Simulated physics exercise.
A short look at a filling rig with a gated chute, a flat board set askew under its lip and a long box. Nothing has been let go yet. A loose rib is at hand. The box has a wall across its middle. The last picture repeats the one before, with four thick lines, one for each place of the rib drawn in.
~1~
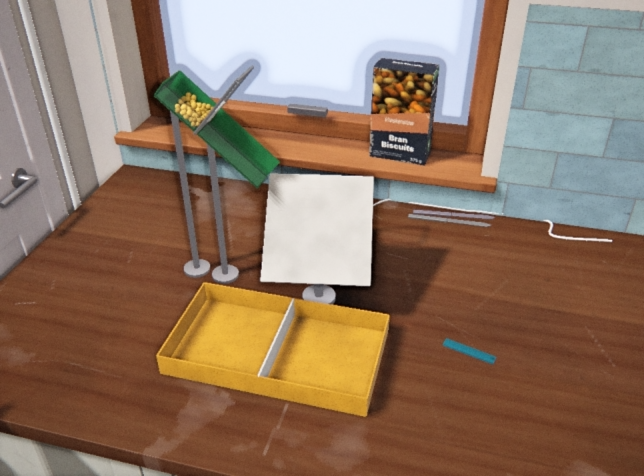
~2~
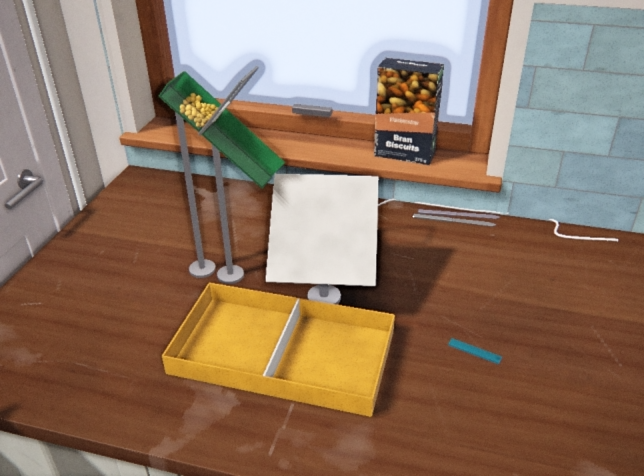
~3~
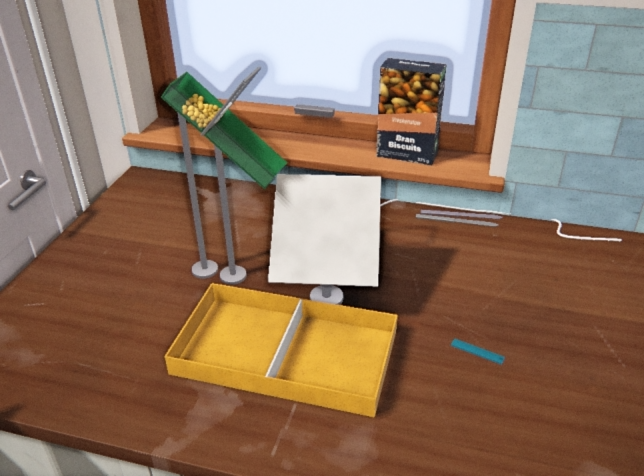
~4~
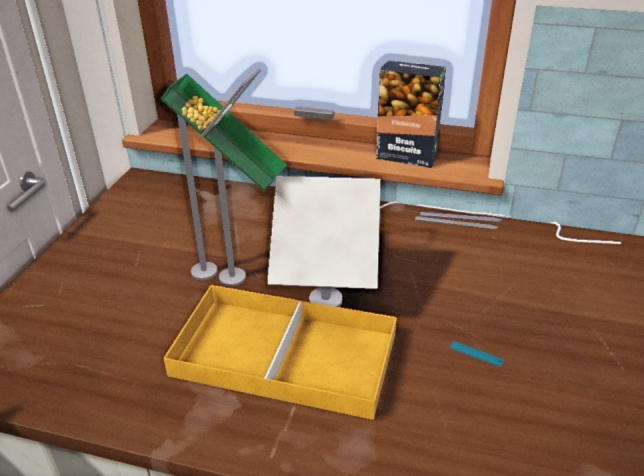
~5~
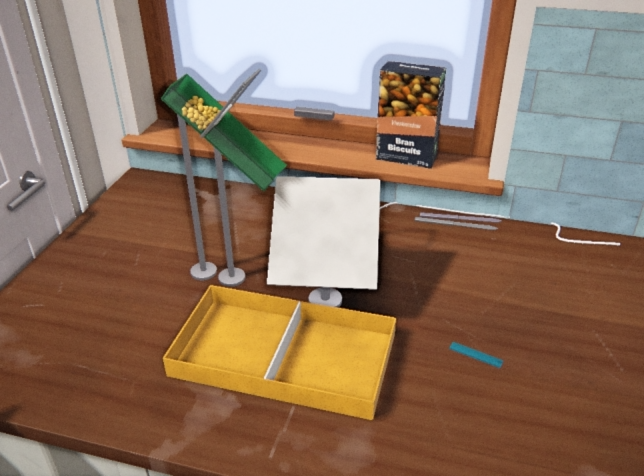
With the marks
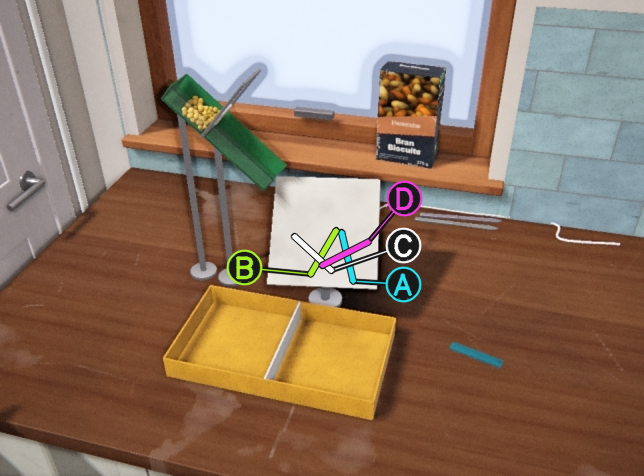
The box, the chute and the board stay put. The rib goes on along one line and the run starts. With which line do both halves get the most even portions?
The best line is B.
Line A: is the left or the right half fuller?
More lands on the right.
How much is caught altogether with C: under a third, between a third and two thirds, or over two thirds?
Line C gives over two thirds.
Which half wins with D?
Right.
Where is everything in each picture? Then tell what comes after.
Load behind the gate (198, 113), puffed corn balls; lip of the chute (264, 181), sloping fairly steeply, in the first picture.
Middle of the board (323, 228), tilted fairly steeply; middle of its low edge (320, 283); of its high edge (326, 175), in the second picture.
Front corners of the box (165, 357) and (375, 399); front end of its middle wall (266, 377); gate still shut (223, 111), in the third picture.
Middle of the load (205, 116); lip (271, 183), in the fourth picture.
Middle of the load (205, 116); lip (270, 184), in the fifth picture.
On the marked copy, line A from (341, 232) to (353, 281); line B from (336, 230) to (310, 274); line C from (294, 236) to (331, 270); line D from (368, 241) to (322, 265).
With A, of what is caught, not one piece in the left half, every piece in the right.
With B, of what is caught, roughly two thirds in the left half, roughly a third in the right.
With C, of what is caught, just a few in the left half, almost all in the right.
With D, of what is caught, about a tenth in the left half, the larger part in the right.
